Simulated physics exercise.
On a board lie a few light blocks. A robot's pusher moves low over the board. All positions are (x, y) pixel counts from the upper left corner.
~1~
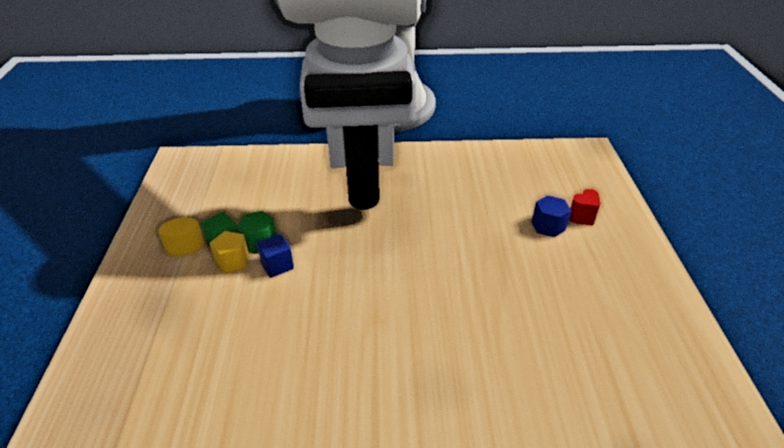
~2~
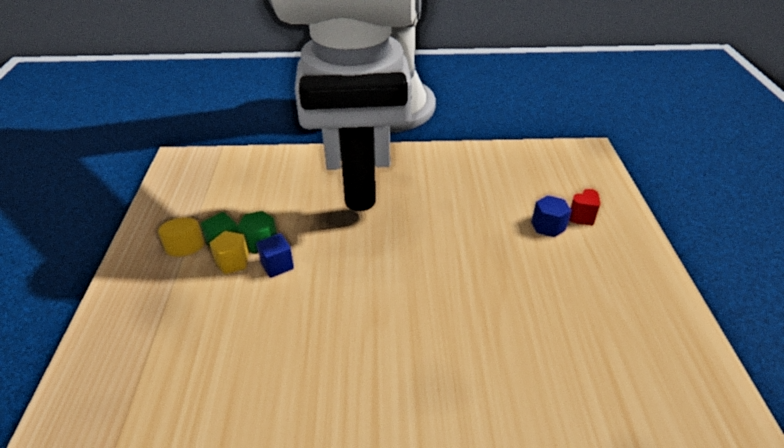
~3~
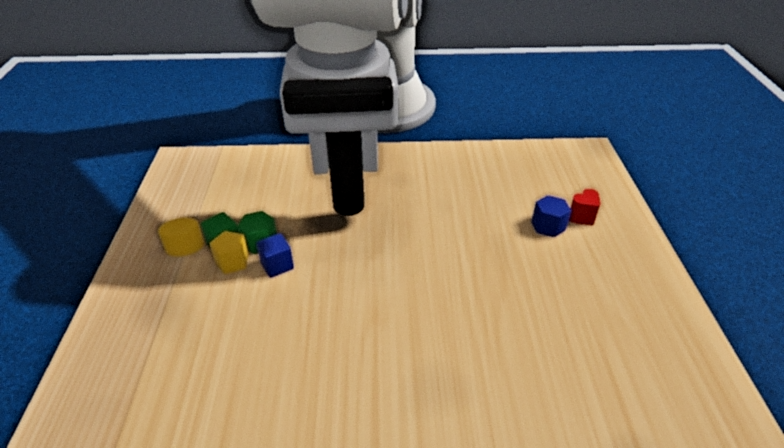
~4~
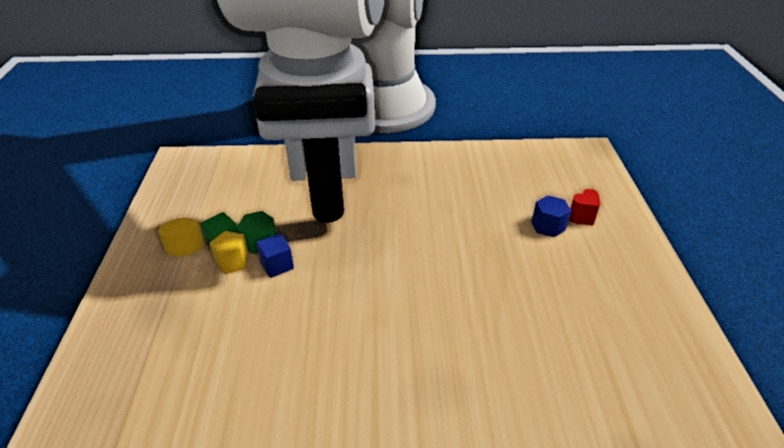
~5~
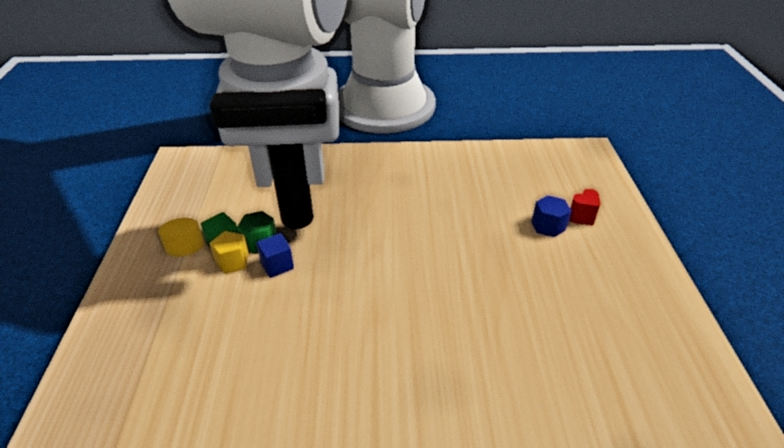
Robot arm with a black pusher moving left over a wooden board toward a cluster of yellow, green and blue blocks, all staying still.
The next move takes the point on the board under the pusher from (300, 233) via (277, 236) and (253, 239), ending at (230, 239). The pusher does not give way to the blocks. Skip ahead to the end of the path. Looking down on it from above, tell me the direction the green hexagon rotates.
Overhead view: Anti-clockwise.
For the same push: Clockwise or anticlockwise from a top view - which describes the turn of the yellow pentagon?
That block twists counter-clockwise.
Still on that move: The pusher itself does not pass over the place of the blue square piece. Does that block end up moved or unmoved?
It is not moved.
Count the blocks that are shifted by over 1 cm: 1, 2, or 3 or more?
Three or more will move.
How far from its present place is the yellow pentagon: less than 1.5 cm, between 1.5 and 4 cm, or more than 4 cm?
Of the three bands, it's 1.5 to 4 cm.
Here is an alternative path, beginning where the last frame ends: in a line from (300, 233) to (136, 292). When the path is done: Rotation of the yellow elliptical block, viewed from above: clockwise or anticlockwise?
If we look at it from overhead, the yellow elliptical block pivots counter-clockwise.
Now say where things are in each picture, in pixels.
Pusher's lower end (364, 201); yellow elliptical block (178, 226); green square piece (218, 222); yellow pentagon (227, 241); green hexagon (255, 221); blue square piece (273, 244), in the first frame.
Pusher (360, 203); blocks still, in the second frame.
Pusher (349, 207); blocks still, in the third frame.
Pusher (329, 214); blocks still, in the fourth frame.
Pusher (298, 220); yellow elliptical block (178, 226); green square piece (218, 222); yellow pentagon (227, 241); green hexagon (255, 221); blue square piece (273, 244), in the fifth frame.
On the path given first. Halfway along, pusher (261, 224); yellow elliptical block (168, 225), turned 25° anticlockwise; green square piece (198, 226), turned 65° clockwise; yellow pentagon (212, 253); green hexagon (228, 231), turned 35° anticlockwise.
At the end, pusher (226, 226); yellow elliptical block (144, 223); green square piece (165, 234), turned 90° clockwise; yellow pentagon (206, 260), turned 30° anticlockwise; green hexagon (200, 238), turned 80° anticlockwise; blue square piece still.
